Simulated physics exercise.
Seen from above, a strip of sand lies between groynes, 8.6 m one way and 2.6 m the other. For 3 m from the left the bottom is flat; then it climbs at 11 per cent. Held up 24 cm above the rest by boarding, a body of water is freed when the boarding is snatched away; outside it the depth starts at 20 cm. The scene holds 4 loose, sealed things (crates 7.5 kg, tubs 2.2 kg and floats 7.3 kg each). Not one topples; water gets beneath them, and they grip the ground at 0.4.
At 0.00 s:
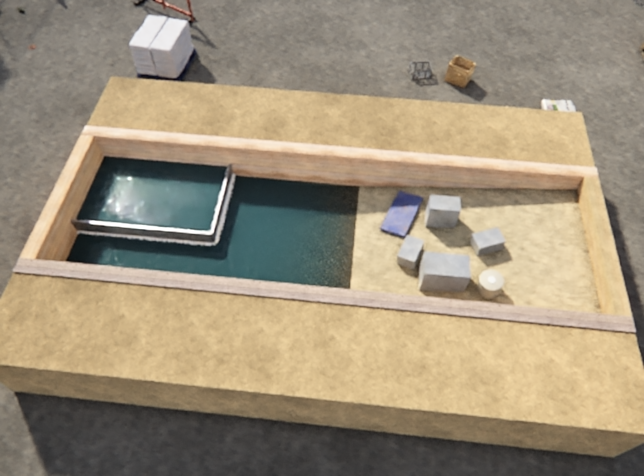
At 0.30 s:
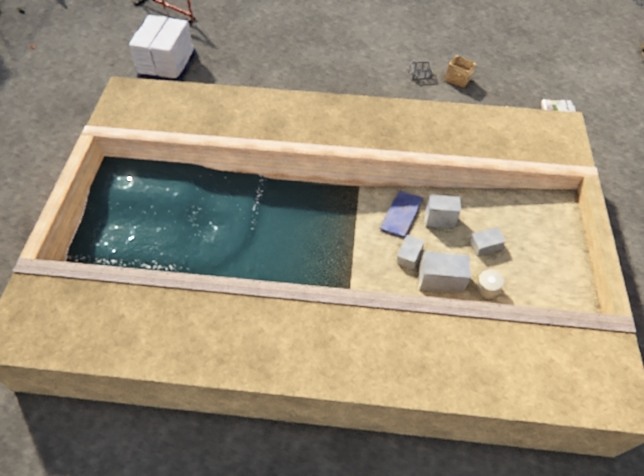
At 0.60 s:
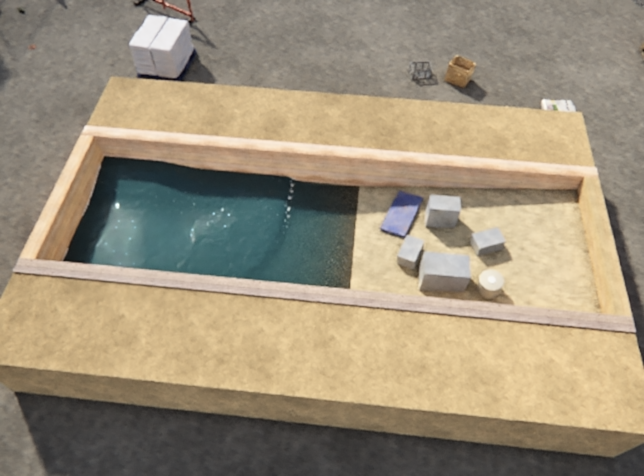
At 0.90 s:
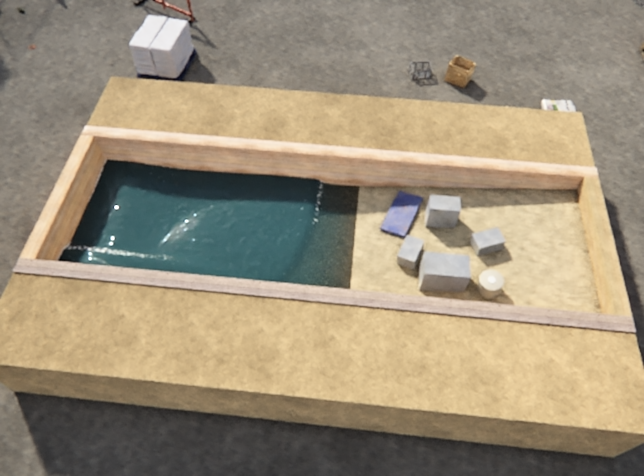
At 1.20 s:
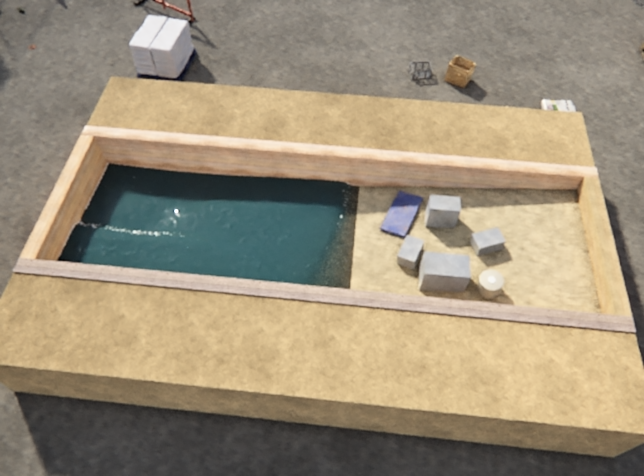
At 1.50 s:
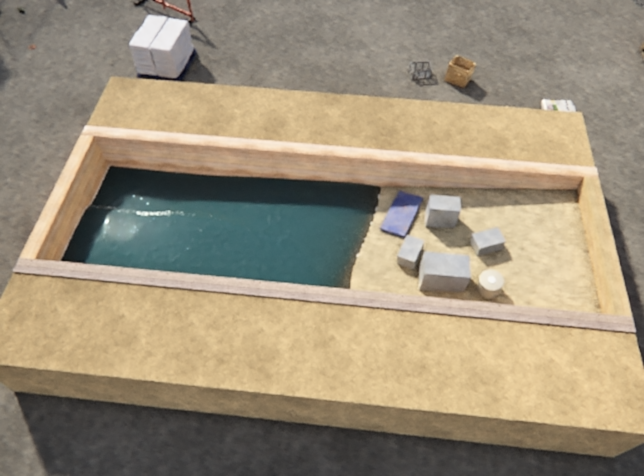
Raised water dropping from its boarded corner and rippling rightward across a sand-bottomed trough, its edge creeping slightly over the sand.
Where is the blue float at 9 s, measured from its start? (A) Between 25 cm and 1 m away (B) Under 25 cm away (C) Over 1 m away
The answer is C.
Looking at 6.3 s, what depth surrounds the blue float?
I'd say around 3 cm.
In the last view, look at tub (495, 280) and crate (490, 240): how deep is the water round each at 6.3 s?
Some 0 cm at the first, some 0 cm at the second.
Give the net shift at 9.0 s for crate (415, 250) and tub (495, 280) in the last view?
Net displacement, in order: 20 cm; 0 cm.
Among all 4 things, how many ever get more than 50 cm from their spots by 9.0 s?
The tally stands at 1.
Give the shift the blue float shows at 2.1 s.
I'd put it at around 10 cm.
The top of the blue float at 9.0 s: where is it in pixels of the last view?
The top should be near pixel (301, 239).
After 2.1 s the blue float is near (407, 213), 0.1 m from its start, aground; 0 afloat.
After 4.0 s the blue float is near (408, 210), 0.1 m from its start, afloat; 1 afloat.
After 6.3 s the blue float is near (350, 219), 0.9 m from its start, afloat; 1 afloat.
After 9.0 s the blue float is near (301, 239), 1.8 m from its start, afloat; 1 afloat.
